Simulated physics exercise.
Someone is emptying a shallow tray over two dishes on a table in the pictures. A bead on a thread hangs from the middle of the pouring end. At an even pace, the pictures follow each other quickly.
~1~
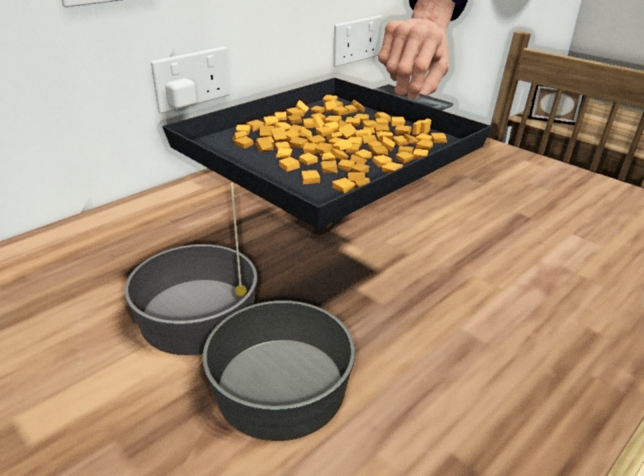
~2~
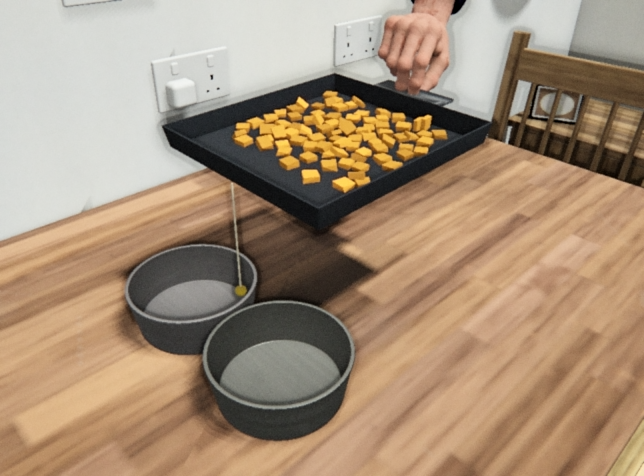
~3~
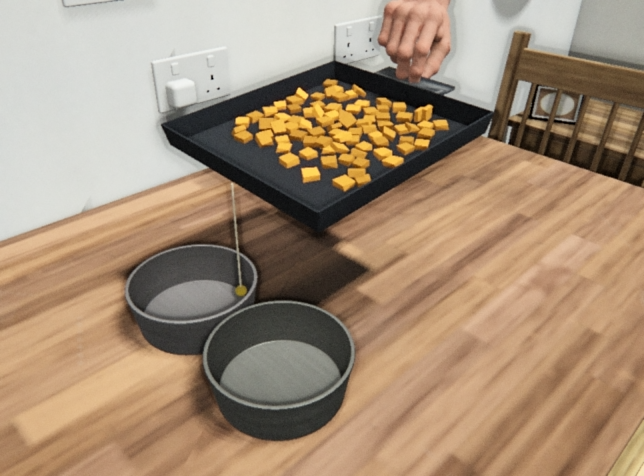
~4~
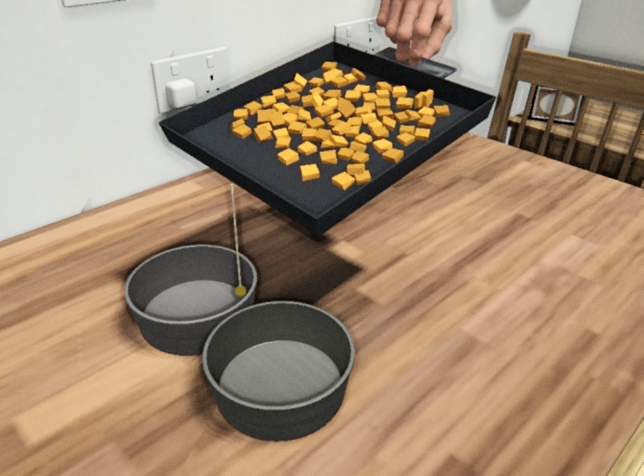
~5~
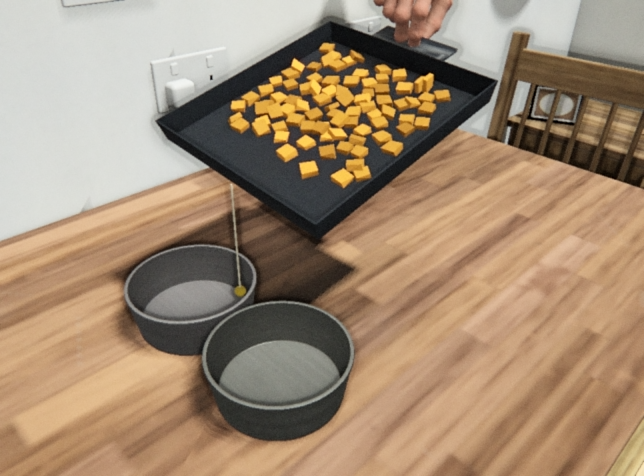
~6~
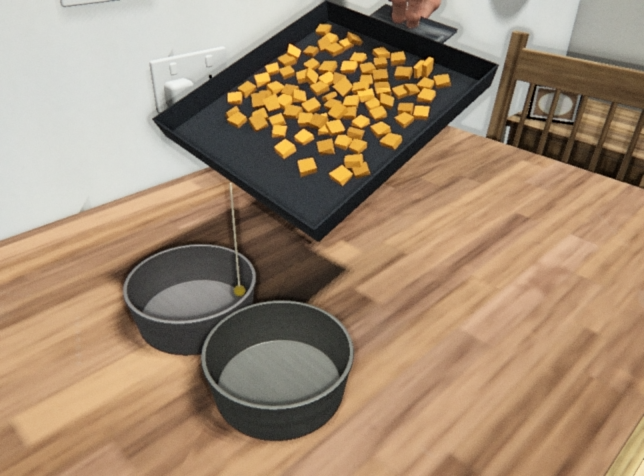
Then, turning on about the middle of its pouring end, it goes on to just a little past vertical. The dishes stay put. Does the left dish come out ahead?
No, the right dish gets more.
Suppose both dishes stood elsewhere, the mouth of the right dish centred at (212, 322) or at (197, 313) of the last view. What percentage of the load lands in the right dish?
First position: Some 50 %; second position: Some 30 %.
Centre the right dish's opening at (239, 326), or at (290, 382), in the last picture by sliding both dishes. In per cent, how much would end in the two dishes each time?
You'd get 60 per cent first and 90 per cent second.
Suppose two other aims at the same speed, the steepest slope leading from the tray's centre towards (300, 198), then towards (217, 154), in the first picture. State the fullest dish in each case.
For the first heading it's the dish at right, and for the second it's the dish at left.
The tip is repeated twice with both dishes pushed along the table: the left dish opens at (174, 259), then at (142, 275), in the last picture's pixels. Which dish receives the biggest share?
Try 1: The dish at right. Try 2: The dish at right.
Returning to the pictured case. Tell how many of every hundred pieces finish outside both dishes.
Something near 20 in every hundred.
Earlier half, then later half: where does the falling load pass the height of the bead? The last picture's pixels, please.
First part (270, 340), rest (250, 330).
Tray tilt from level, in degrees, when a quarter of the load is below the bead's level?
About 105°.
Soon after the last picture, tray tipped steeply; nearly all on the tray; a stray few in the air.
A little later, tray tipped past a quarter turn; about two thirds on the tray; about a quarter in the right dish; a stray few in the left dish; a small part outside both; a small part in the air.
Later still, tray tipped past a quarter turn; most in the right dish; a stray few in the left dish; about a quarter outside both.
At rest, tray tipped past a quarter turn; most in the right dish; a stray few in the left dish; about a quarter outside both.
